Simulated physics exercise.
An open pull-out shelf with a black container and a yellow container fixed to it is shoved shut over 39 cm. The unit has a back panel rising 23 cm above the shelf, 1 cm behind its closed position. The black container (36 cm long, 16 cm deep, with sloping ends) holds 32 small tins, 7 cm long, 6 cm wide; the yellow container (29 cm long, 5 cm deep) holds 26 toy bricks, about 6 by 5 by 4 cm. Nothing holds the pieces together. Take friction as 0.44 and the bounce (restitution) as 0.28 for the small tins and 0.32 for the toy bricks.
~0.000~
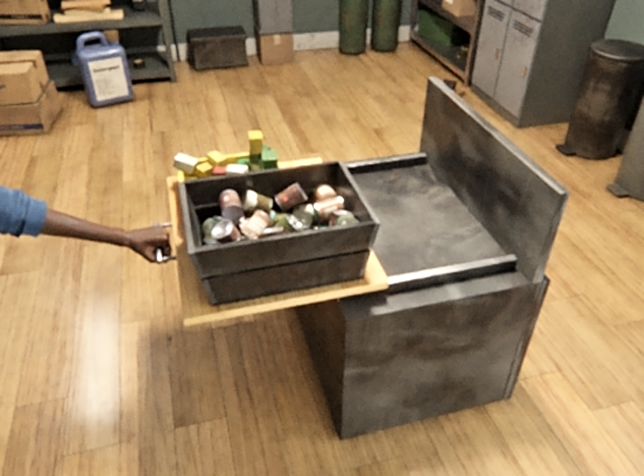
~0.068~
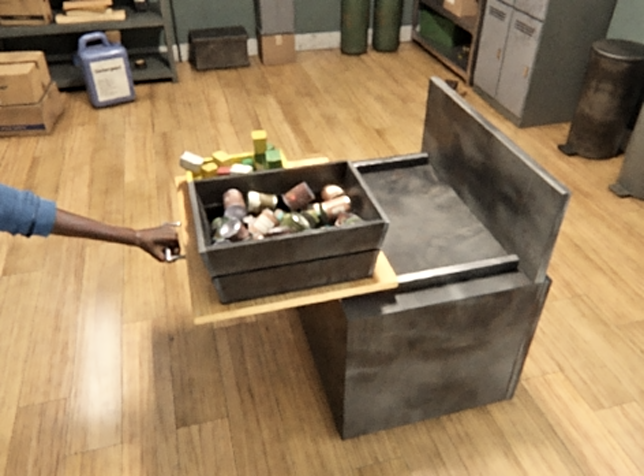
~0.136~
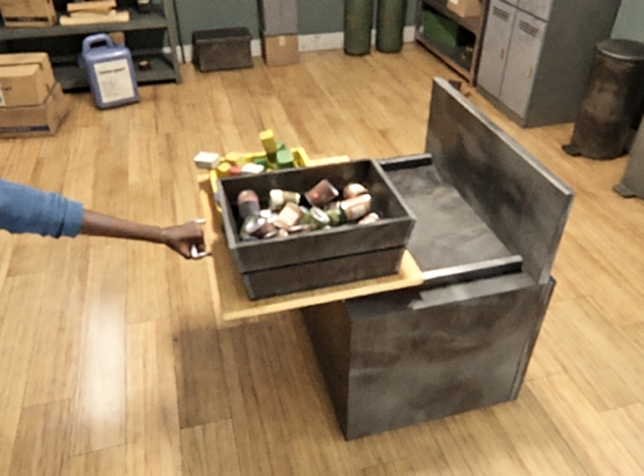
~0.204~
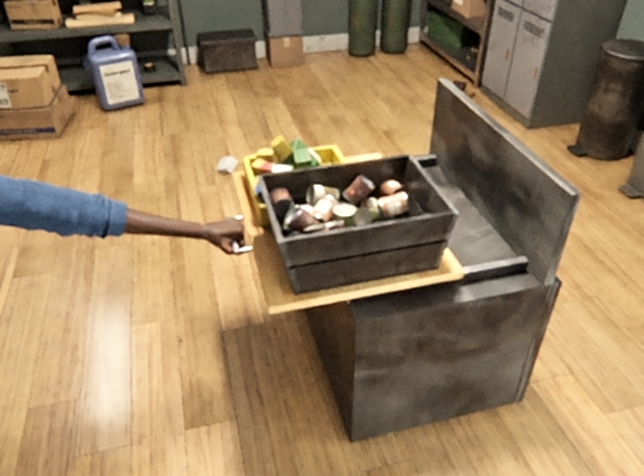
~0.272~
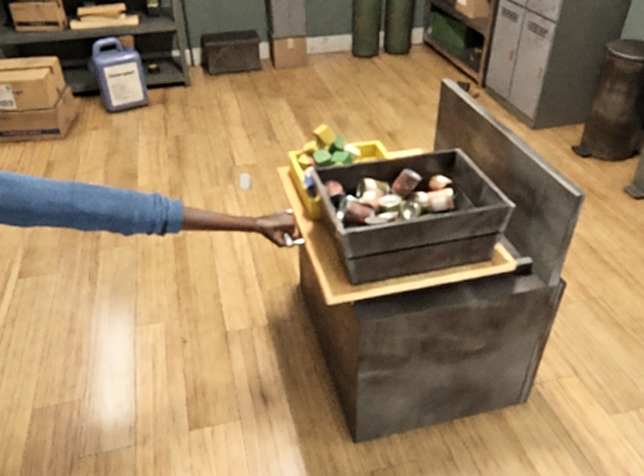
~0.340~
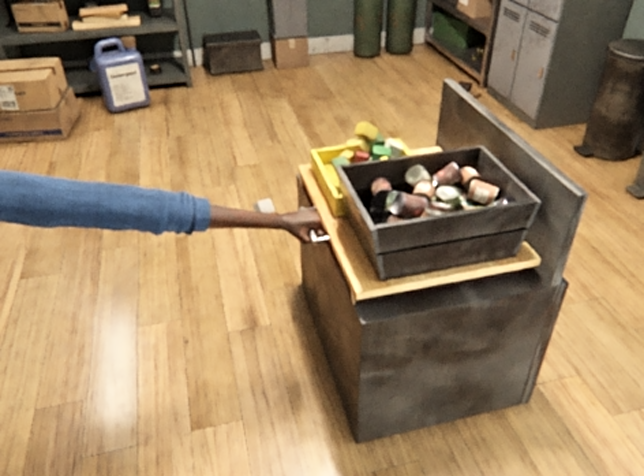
In a room with a wooden floor, a hand pushed a shelf carrying a black container of tins and a yellow one of toy bricks rightward into a dark unit, as one brick dropped out.
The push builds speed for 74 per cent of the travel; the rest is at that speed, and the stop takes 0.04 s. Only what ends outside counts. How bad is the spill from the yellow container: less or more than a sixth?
More than one in six of the toy bricks leave the yellow container.
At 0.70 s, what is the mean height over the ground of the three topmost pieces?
Some 72 cm up.
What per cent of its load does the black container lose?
About: Black container 0 per cent.
After 0.48 s, 0 of 32 out of the black container and 6 of 26 out of the yellow container.
After 0.70 s, 0 of 32 out of the black container and 8 of 26 out of the yellow container.
Final count (at 1.14 s), 0 of 32 out of the black container and 8 of 26 out of the yellow container. Asked share, 8 of 26, 31 per cent.
